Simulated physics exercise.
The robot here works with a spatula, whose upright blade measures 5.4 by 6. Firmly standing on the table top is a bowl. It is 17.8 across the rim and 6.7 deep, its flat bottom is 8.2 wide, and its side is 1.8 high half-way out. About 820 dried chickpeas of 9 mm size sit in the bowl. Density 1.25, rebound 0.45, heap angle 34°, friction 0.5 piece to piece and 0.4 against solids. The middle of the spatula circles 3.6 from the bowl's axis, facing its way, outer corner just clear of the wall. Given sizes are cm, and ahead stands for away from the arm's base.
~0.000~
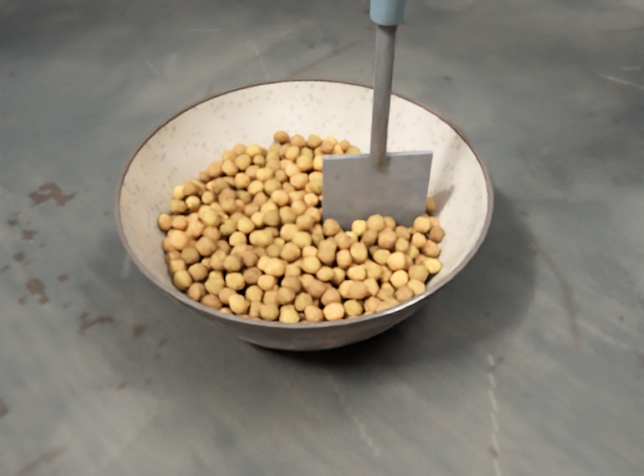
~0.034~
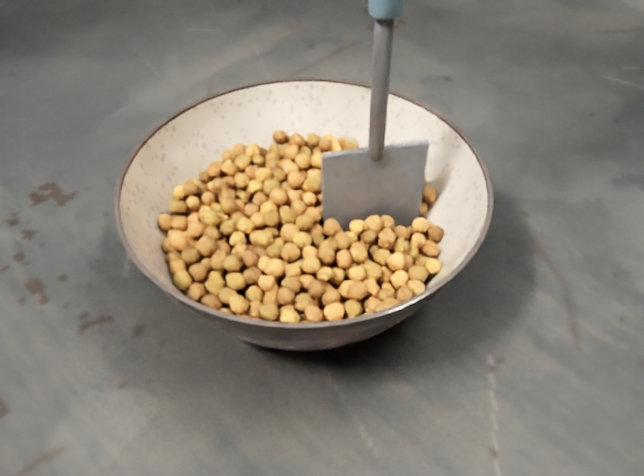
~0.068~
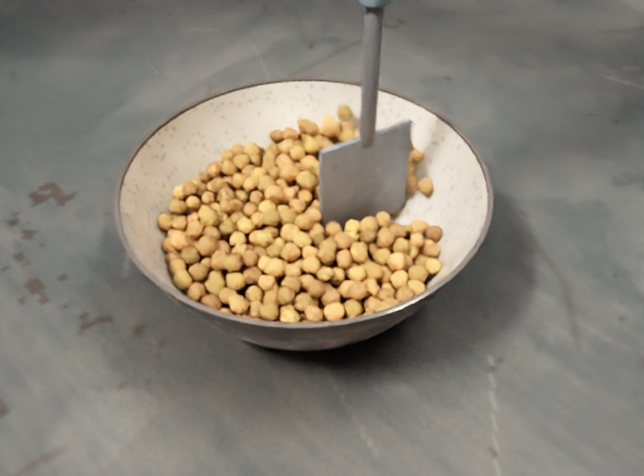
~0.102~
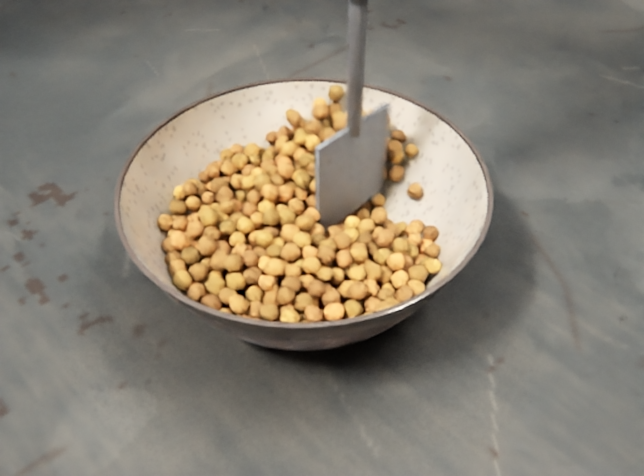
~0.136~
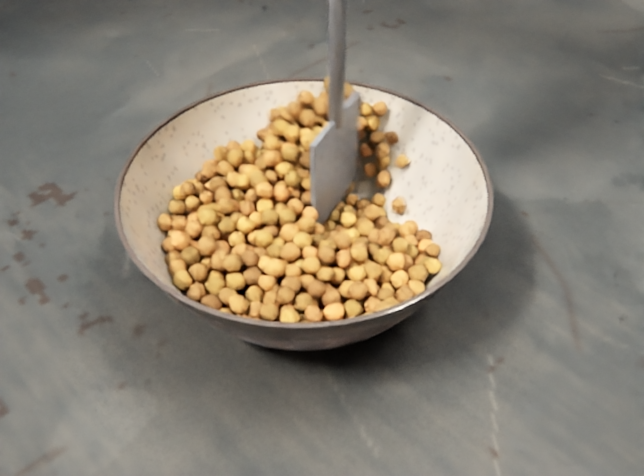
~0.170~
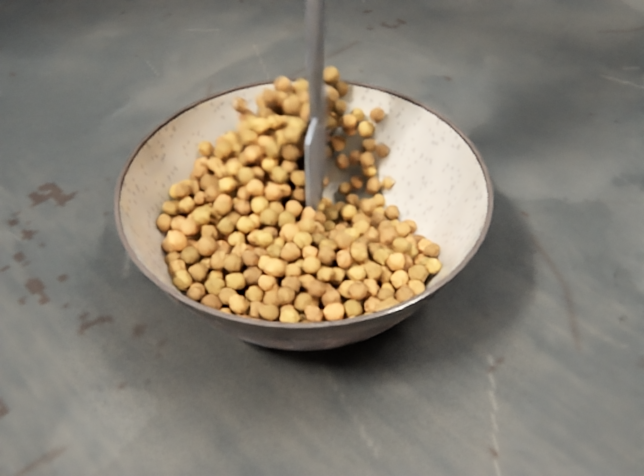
A flat grey spatula swept through a pale bowl of dried chickpeas, moving left and toward the back while turning edge-on, and pushed the chickpeas into a higher mound along the far side.
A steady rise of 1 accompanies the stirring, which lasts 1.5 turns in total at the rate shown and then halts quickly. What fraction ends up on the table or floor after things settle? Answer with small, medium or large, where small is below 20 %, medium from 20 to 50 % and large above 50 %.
It is small.
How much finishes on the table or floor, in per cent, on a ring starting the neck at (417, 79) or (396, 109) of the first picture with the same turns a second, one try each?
Near 0 and 10 in a hundred, one try each.
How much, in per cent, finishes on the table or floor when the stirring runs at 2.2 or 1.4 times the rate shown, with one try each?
It would be some 40 and 25 percent respectively.
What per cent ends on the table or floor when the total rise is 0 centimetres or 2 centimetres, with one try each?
Near 20 in a hundred, then 10 in a hundred.
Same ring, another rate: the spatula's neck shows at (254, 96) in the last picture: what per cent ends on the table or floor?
About 35 %.
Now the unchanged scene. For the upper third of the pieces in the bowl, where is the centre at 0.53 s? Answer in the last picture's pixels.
Near (344, 271).
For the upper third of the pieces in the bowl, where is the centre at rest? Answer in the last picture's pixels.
It is centred near (246, 249).
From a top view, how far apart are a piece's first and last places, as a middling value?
About 7 centimetres.
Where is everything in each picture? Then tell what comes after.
The first picture shows spatula neck at (380, 129), 0° round; upper third of the load around (288, 224), from x 165 to 435, top at y 140; 822 in the bowl.
The second picture shows spatula neck at (378, 123), 7° round; upper third of the load around (291, 221), from x 165 to 435, top at y 135.
The third picture shows spatula neck at (369, 110), 24° round; upper third of the load around (299, 205), from x 165 to 435, top at y 115.
The fourth picture shows spatula neck at (355, 99), 41° round; upper third of the load around (299, 197), from x 165 to 435, top at y 95.
The fifth picture shows spatula neck at (336, 92), 58° round; upper third of the load around (290, 185), from x 165 to 435, top at y 85.
The sixth picture shows spatula neck at (316, 88), 76° round; upper third of the load around (274, 175), from x 165 to 435, top at y 75; 822 in the bowl.
By 0.53 s, 257° round, highest piece 9 above the table; 770 in the bowl, 33 on the table or floor, 19 in flight or on the tool.
By 0.89 s, 79° round, highest piece 8 above the table; 711 in the bowl, 104 on the table or floor, 7 in flight or on the tool.
By 1.27 s, 180° round, highest piece 7 above the table; 706 in the bowl, 115 on the table or floor, 1 in flight or on the tool.
By 1.97 s, 180° round, highest piece 7 above the table; 706 in the bowl, 116 on the table or floor.
Final count, 706 in the bowl, 116 on the table or floor. That is 14 % on the table or floor.
